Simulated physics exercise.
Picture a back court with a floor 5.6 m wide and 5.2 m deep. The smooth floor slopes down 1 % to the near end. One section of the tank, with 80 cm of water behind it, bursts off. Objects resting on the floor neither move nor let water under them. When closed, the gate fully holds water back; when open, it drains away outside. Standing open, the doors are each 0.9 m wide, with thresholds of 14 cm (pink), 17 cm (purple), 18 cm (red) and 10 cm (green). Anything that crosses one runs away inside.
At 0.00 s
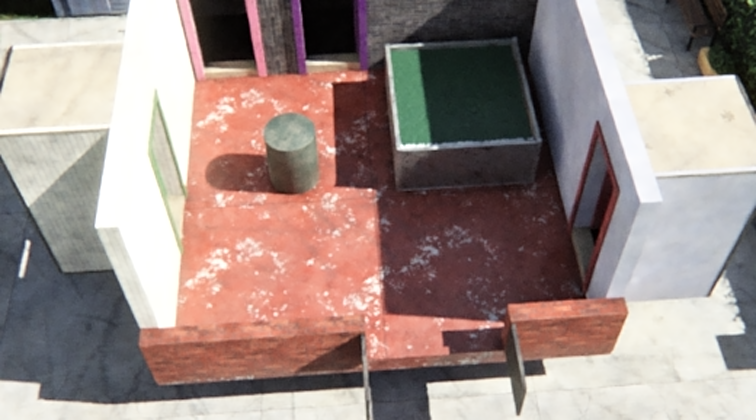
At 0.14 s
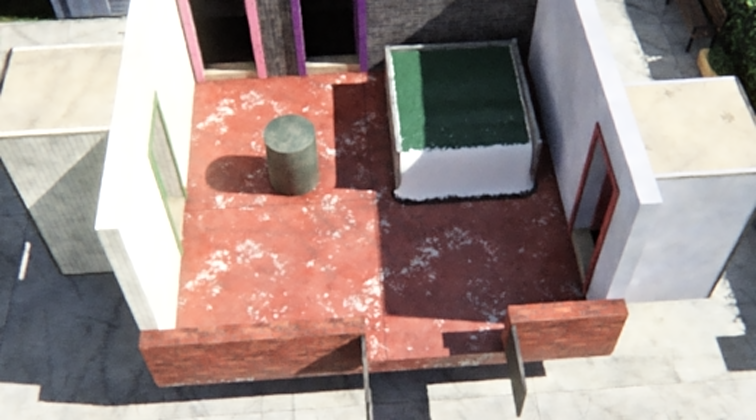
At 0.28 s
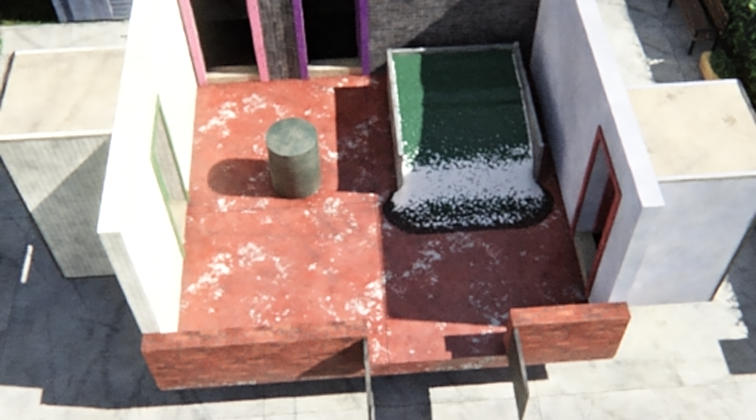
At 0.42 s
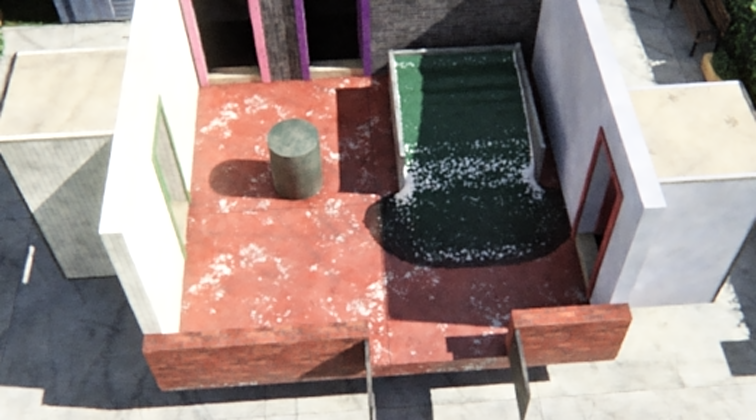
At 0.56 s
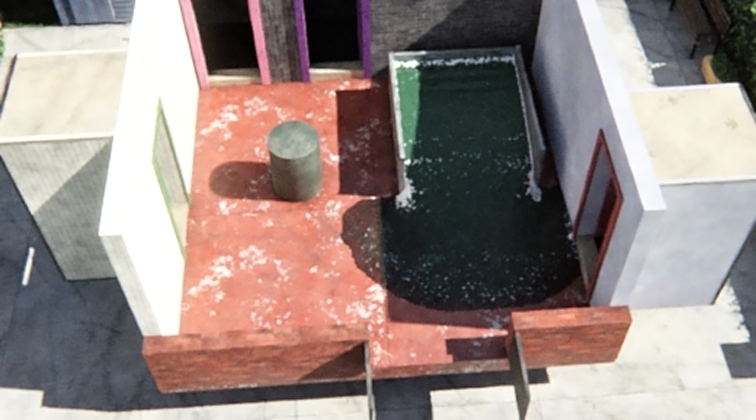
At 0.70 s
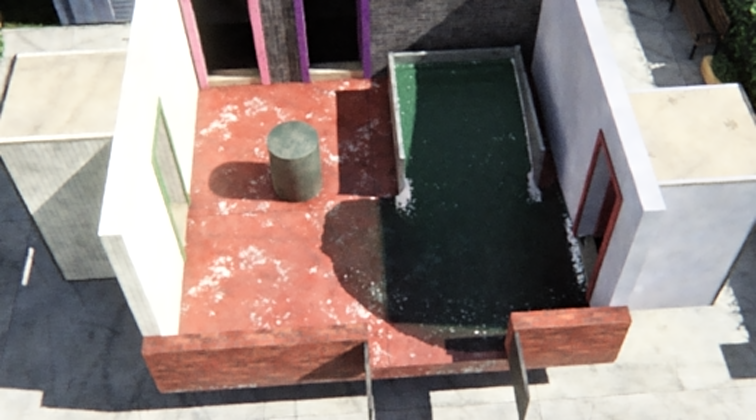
The clip shows a walled red-floored court with a green cylinder and a tank of dark green water; the tank's near side gives way, and water pours out, foaming white, then spreads across the floor toward the low brick wall.
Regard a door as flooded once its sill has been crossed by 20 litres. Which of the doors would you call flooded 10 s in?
I would call the pink door not flooded; I would call the purple door not flooded; I would call the red door flooded; I would call the green door not flooded.
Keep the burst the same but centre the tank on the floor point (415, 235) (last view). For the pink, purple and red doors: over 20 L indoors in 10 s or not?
Measured against that limit, pink comes out short of it, purple short of it and red short of it.
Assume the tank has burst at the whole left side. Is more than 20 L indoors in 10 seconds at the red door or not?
Then the red door ends up within bounds.
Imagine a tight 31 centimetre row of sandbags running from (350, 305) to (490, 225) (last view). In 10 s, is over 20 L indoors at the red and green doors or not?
Well, the red one ends up more than allowed and the green one ends up more than allowed.
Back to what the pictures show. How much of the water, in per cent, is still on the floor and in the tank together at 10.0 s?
About 46 percent of the water remains.
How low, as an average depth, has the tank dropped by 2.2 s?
About 23 cm.
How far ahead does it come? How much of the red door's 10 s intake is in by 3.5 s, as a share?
I'd put it at about 95 per cent by that point.
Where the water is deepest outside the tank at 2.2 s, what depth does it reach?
Max depth: About 44 centimetres.
After 1.4 s water covers 40 % of the floor and is deepest (57 cm) near (584, 337); pink door not reached, purple door not reached, red door 21 cm at the sill, 0 L in, green door not reached.
After 2.2 s water covers 45 % of the floor and is deepest (44 cm) near (586, 291); pink door not reached, purple door not reached, red door 32 cm at the sill, 17 L in, green door not reached.
After 3.5 s water covers 55 % of the floor and is deepest (26 cm) near (368, 351); pink door not reached, purple door not reached, red door 21 cm at the sill, 83 L in, green door 4 cm at the sill, 0 L in.
After 6.0 s water covers 80 % of the floor and is deepest (17 cm) near (176, 364); pink door 6 cm at the sill, 0 L in, purple door not reached, red door 10 cm at the sill, 89 L in, green door 8 cm at the sill, 0 L in.
After 10.0 s water covers 95 % of the floor and is deepest (10 cm) near (384, 104); pink door 8 cm at the sill, 0 L in, purple door 6 cm at the sill, 0 L in, red door 5 cm at the sill, 89 L in, green door 5 cm at the sill, 0 L in.
